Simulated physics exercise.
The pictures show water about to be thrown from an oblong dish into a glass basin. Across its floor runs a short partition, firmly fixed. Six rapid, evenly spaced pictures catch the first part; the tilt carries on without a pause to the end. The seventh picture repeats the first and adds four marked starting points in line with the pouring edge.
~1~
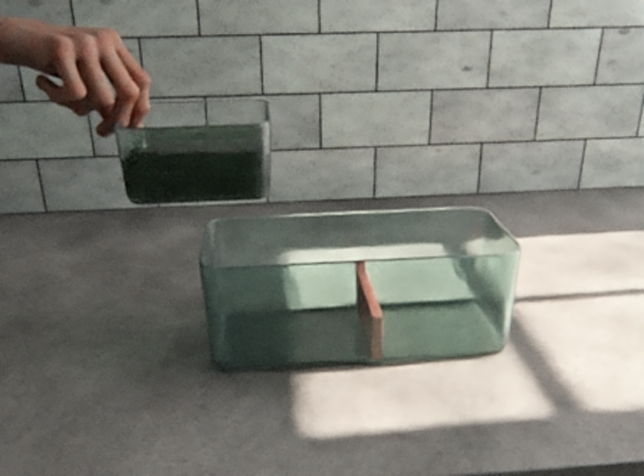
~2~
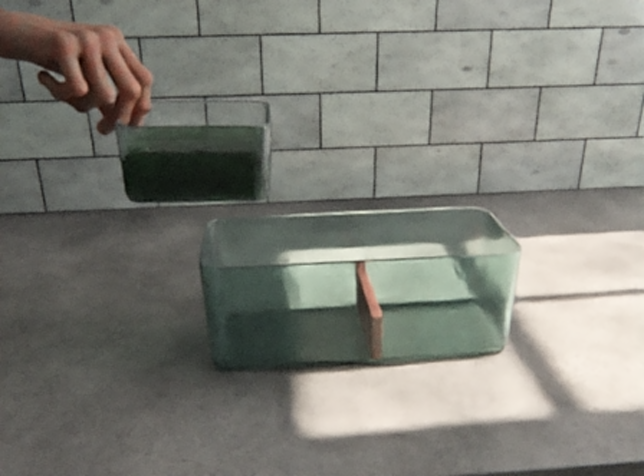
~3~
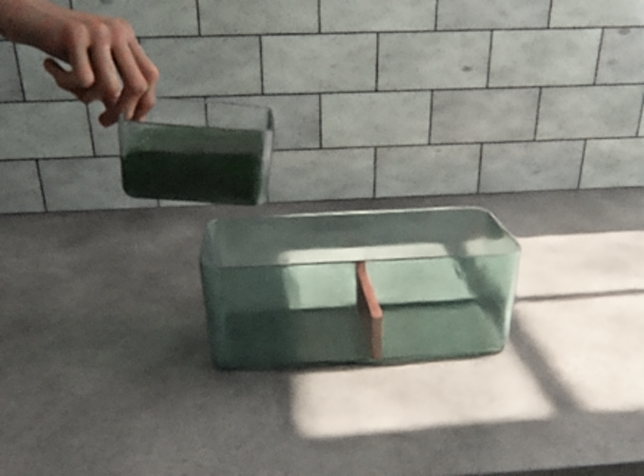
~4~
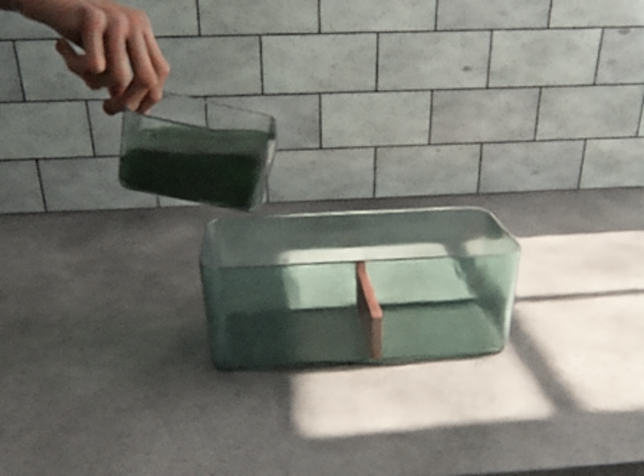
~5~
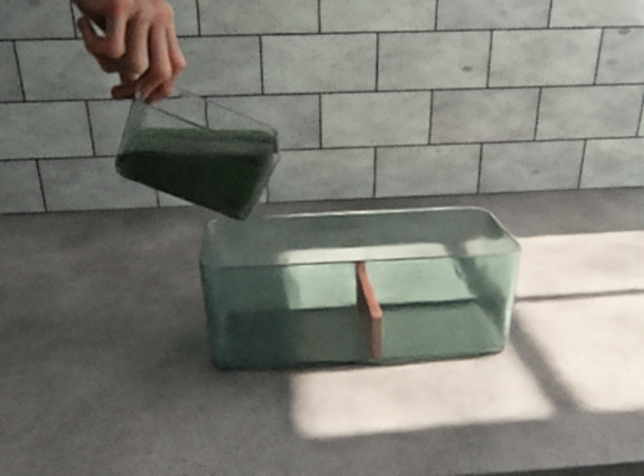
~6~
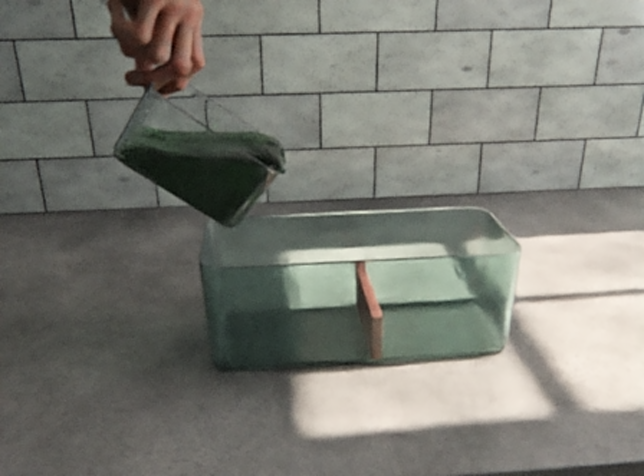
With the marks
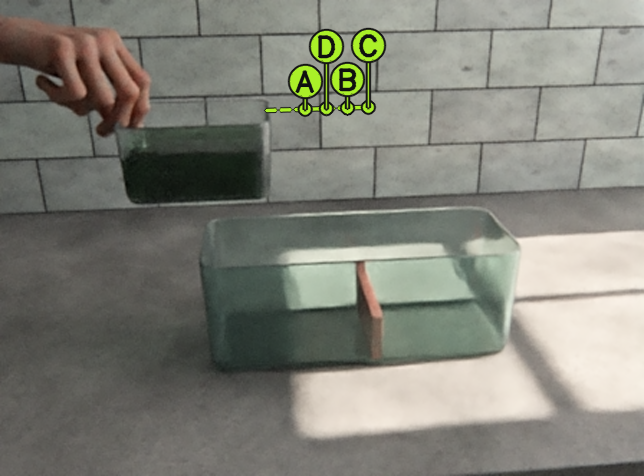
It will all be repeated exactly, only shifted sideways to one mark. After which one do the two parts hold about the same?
D is best.
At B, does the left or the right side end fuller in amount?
More ends on the right.
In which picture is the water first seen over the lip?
In picture 6.
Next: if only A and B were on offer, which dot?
Here it is dot B.
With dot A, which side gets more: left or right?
The left side.
In lime, A at (305, 109); B at (347, 107); C at (368, 107); D at (326, 108).
If A is chosen, about 75 % ends left of the wall and 21 % right of it; 3 % is lost outside.
If B is chosen, about 34 % ends left of the wall and 64 % right of it.
If C is chosen, about 25 % ends left of the wall and 73 % right of it.
If D is chosen, about 48 % ends left of the wall and 49 % right of it.
